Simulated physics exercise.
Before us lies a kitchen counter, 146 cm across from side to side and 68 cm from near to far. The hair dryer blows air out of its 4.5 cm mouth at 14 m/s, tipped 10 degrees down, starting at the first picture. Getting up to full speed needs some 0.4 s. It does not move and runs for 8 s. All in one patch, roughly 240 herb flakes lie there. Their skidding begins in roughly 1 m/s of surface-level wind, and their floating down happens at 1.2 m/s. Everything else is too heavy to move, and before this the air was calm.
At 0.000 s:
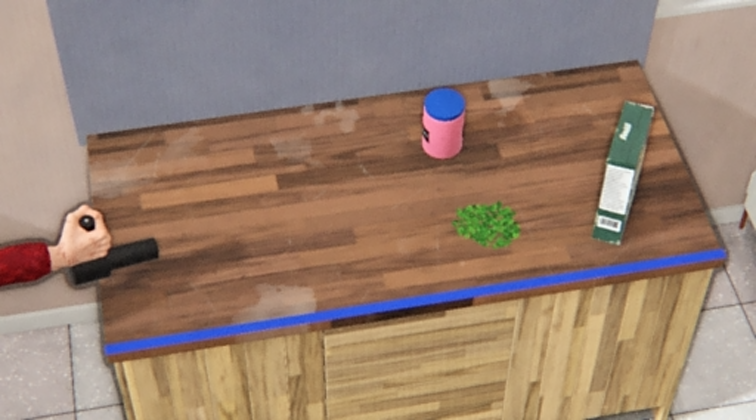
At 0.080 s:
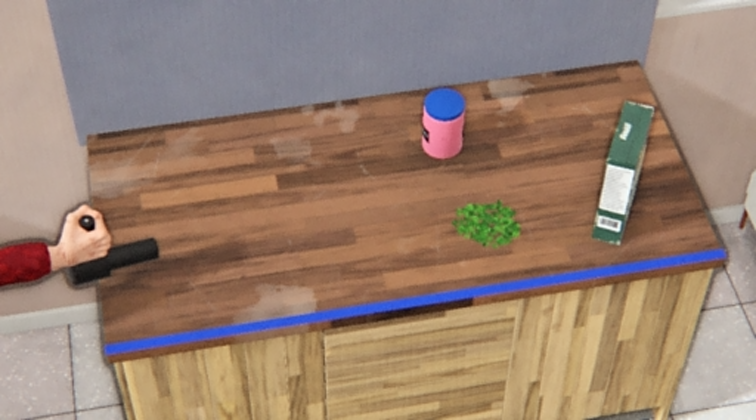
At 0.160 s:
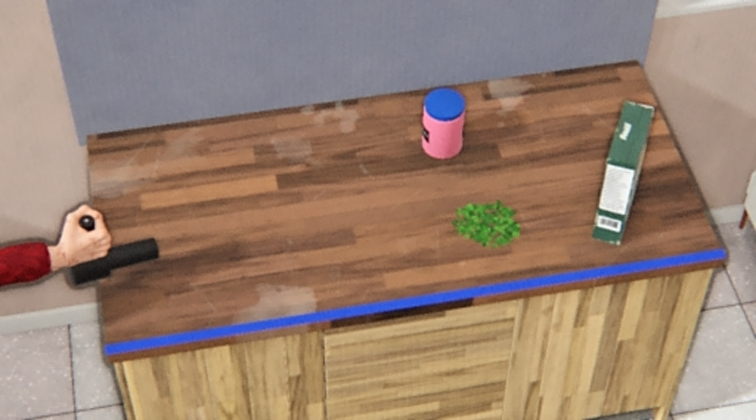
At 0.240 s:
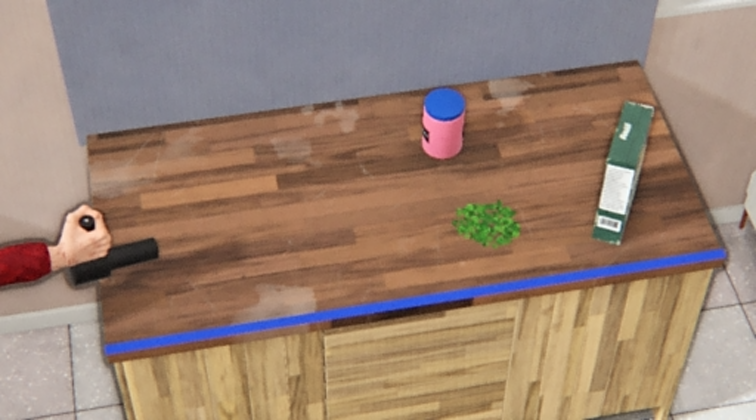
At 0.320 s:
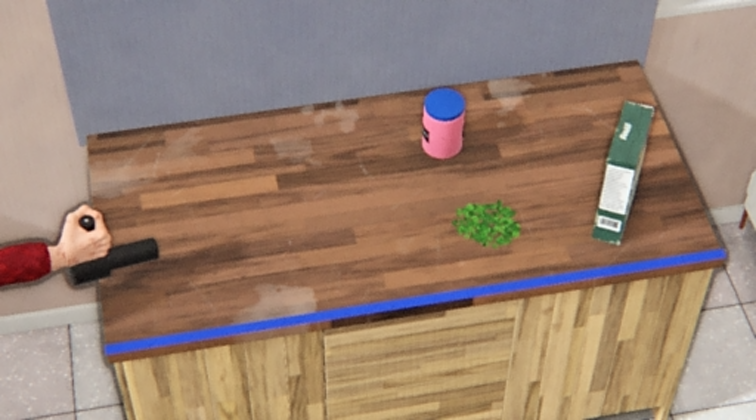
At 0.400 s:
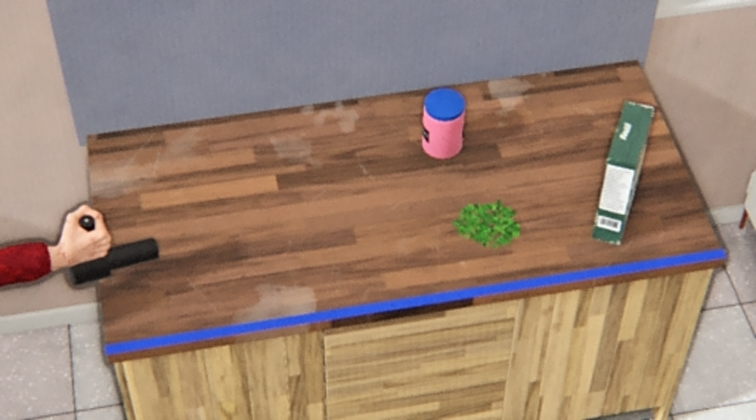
We see a hand at the left holding a black hair dryer over a wooden kitchen counter, where a patch of green herb flakes, a pink jar with a blue lid and a green carton all stay still.
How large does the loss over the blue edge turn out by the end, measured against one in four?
Loss there undershoots or meets a quarter.
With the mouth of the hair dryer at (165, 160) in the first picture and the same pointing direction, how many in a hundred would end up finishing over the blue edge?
Then the share would be close to 0 percent.
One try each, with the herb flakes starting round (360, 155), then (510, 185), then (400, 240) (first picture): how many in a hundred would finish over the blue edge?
About 0, 0 and 30 in a hundred, in that order.
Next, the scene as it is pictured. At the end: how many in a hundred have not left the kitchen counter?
Close to 50 in a hundred are still there.
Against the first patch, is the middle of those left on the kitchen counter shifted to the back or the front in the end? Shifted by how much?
To the front, by about 5 cm.
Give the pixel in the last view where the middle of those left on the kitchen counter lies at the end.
Around (598, 223).
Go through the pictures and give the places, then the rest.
The middle of the herb flakes is near (487, 224), none has stirred yet and the mouth of the hair dryer is at (155, 248), in the first picture.
The middle of the herb flakes is near (486, 224), none has stirred yet and the blue edge is centred on (425, 305), in the second picture.
The middle of the herb flakes is near (486, 224), none has stirred yet, the top of a jar is at (445, 103) and the top of a carton is at (631, 132), in the third picture.
The middle of the herb flakes is near (486, 224) and none has stirred yet, in the fourth picture.
The middle of the herb flakes is near (486, 224) and none has stirred yet, in the fifth picture.
The middle of the herb flakes is near (486, 224) and none has stirred yet, in the sixth picture.
After 1.6 s, 42 % are on the move or not yet settled, 9 % are over the blue edge; the middle of those still in play is near (597, 219).
After 2.6 s, 32 % are on the move or not yet settled, 10 % are over the blue edge; the middle of those still in play is near (597, 220).
After 4.4 s, 27 % are on the move or not yet settled, 10 % are over the blue edge; the middle of those still in play is near (597, 220).
After 8.0 s, at the end, 10 % are over the blue edge; the middle of those still in play is near (598, 223).
